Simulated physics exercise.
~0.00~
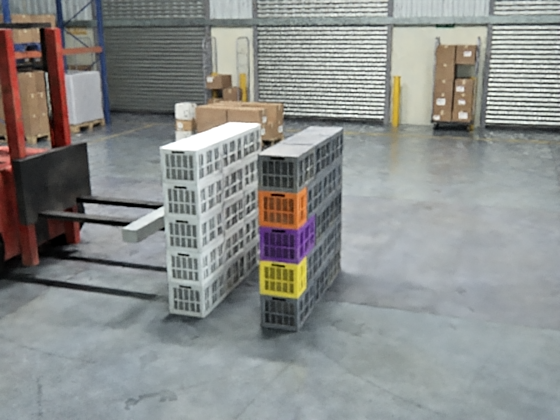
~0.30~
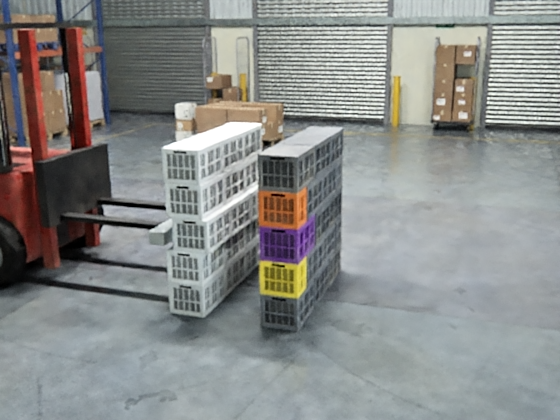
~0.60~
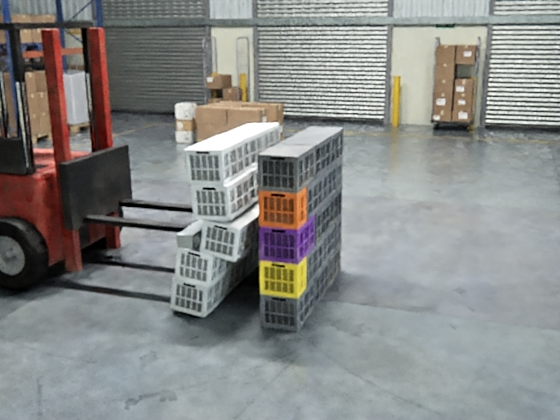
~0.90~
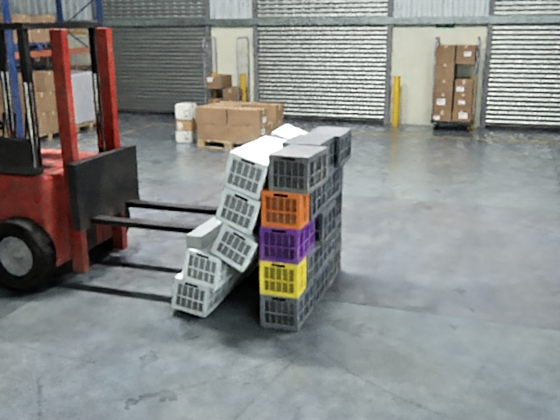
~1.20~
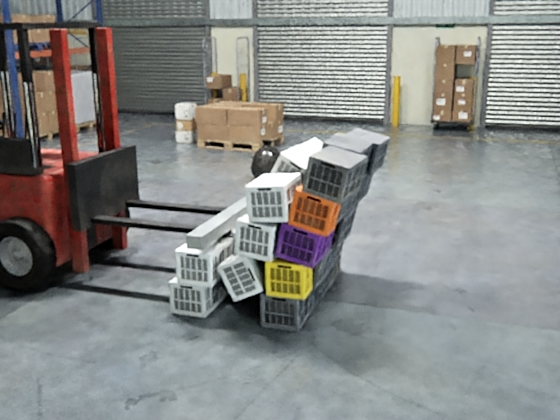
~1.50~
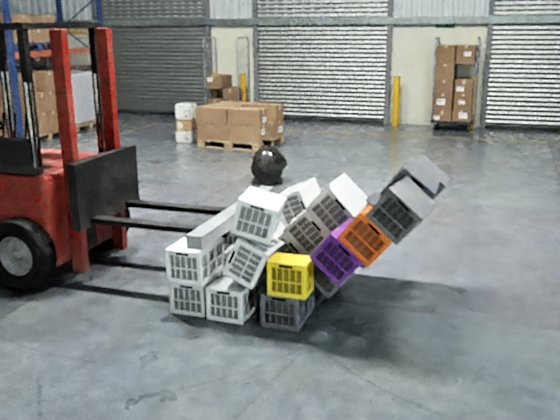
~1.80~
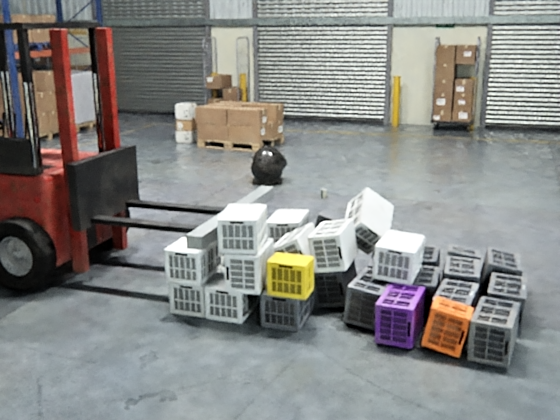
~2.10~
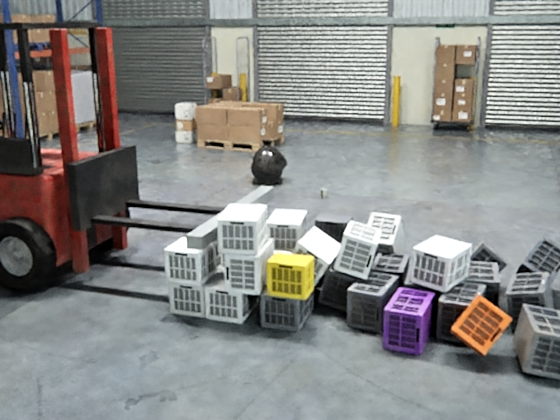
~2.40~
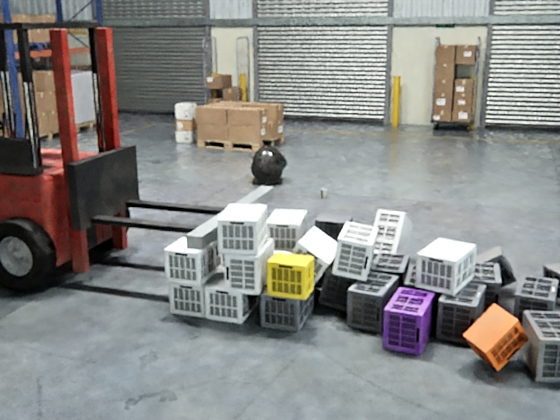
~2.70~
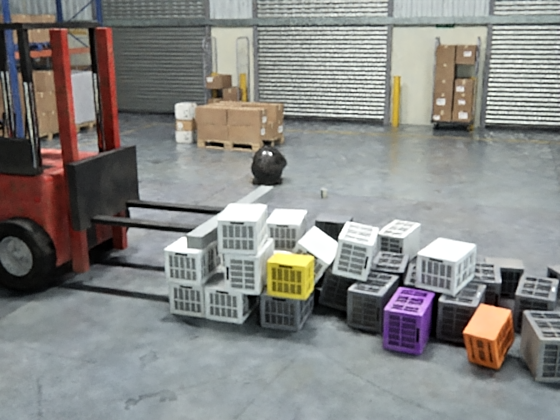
A red forklift rolled right and pushed a beam into a wall of pale crates, which buckled and toppled a darker wall beside it, leaving crates strewn across the warehouse floor, the orange one tumbled far right and the yellow one still perched near the pale heap.
